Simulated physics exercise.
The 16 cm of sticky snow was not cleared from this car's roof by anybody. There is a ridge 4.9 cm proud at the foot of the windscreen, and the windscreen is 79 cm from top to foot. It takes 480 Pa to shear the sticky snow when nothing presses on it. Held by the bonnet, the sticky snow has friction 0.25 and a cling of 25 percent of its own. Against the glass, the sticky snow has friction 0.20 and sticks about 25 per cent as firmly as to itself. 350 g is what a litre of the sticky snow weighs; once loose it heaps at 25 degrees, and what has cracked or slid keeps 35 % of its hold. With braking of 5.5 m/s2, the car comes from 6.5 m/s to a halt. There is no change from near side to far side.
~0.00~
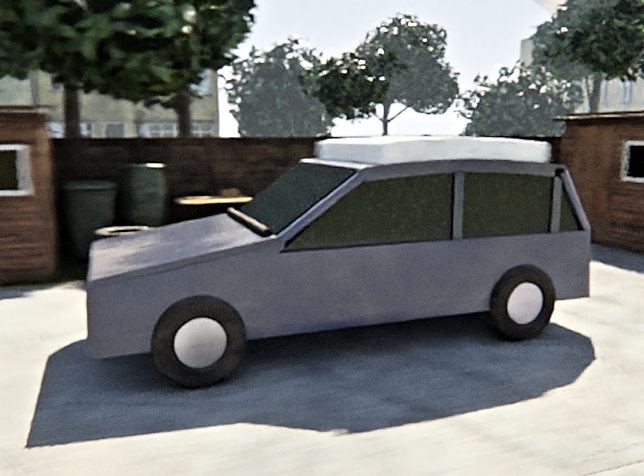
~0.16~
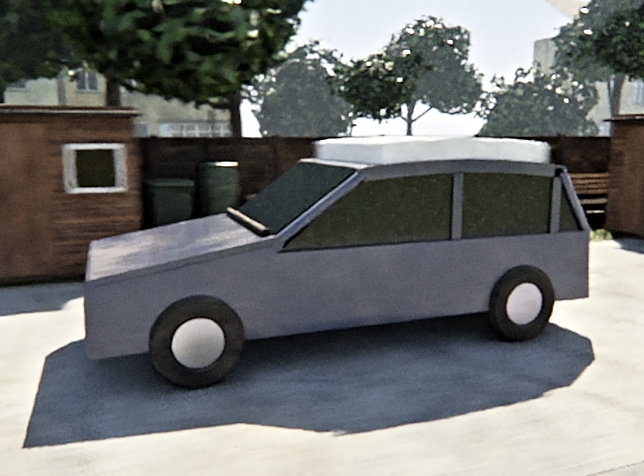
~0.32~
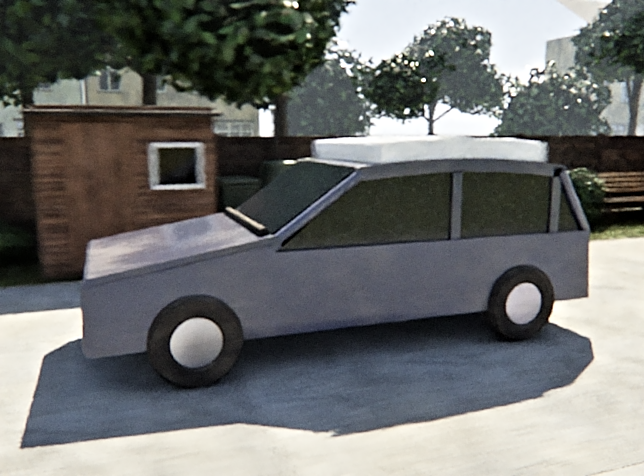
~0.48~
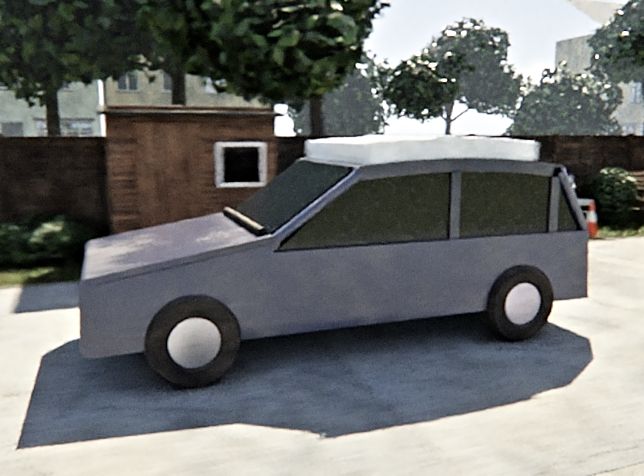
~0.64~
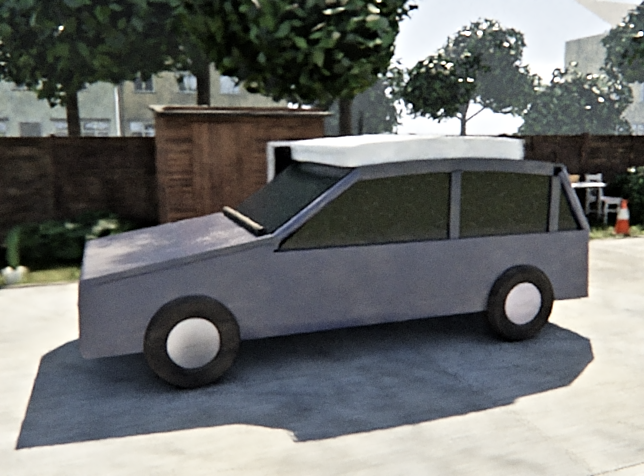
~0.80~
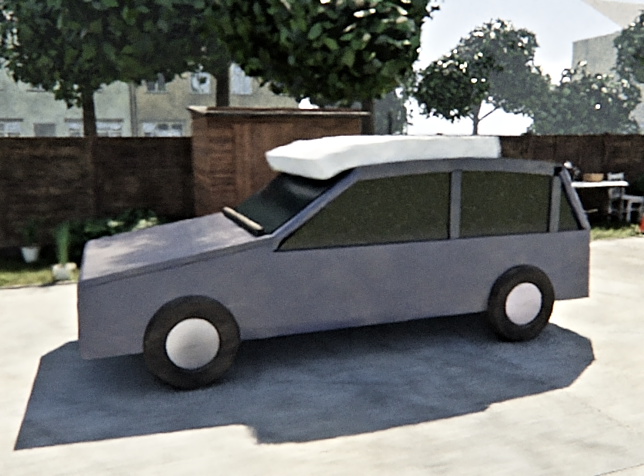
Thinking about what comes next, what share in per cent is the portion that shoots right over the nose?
It should be roughly 97 %.
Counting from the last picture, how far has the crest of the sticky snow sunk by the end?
Around 60 centimetres, give or take.
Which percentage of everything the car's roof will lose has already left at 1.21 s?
90 %.
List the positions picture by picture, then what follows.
Front end of the sticky snow at (384, 149), in the first frame.
Front end of the sticky snow at (382, 143), in the second frame.
Front end of the sticky snow at (379, 143), its middle shifted 1.5 cm, in the third frame.
Front end of the sticky snow at (369, 145), its middle shifted 8.0 cm, in the fourth frame.
Front end of the sticky snow at (350, 150), its middle shifted 22 cm, 4 % of it past the top of the windscreen, in one piece, in the fifth frame.
Front end of the sticky snow at (318, 164), its middle shifted 44 cm, 19 % of it past the top of the windscreen, cracking, in the sixth frame.
By 1.21 s, 13 % of the snow is on the roof, 45 % on the glass, 43 % on the bonnet and none has gone off the nose.
By 1.70 s, none of the snow is on the roof, 2 % on the glass, 54 % on the bonnet and 44 % has gone off the nose.
By 2.19 s, none of the snow is on the roof, 2 % on the glass, 1 % on the bonnet and 97 % has gone off the nose.
By 2.68 s, none of the snow is on the roof, 2 % on the glass, 1 % on the bonnet and 97 % has gone off the nose.
By 2.78 s, at the end, none of the snow is on the roof, 2 % on the glass, 1 % on the bonnet and 97 % has gone off the nose.
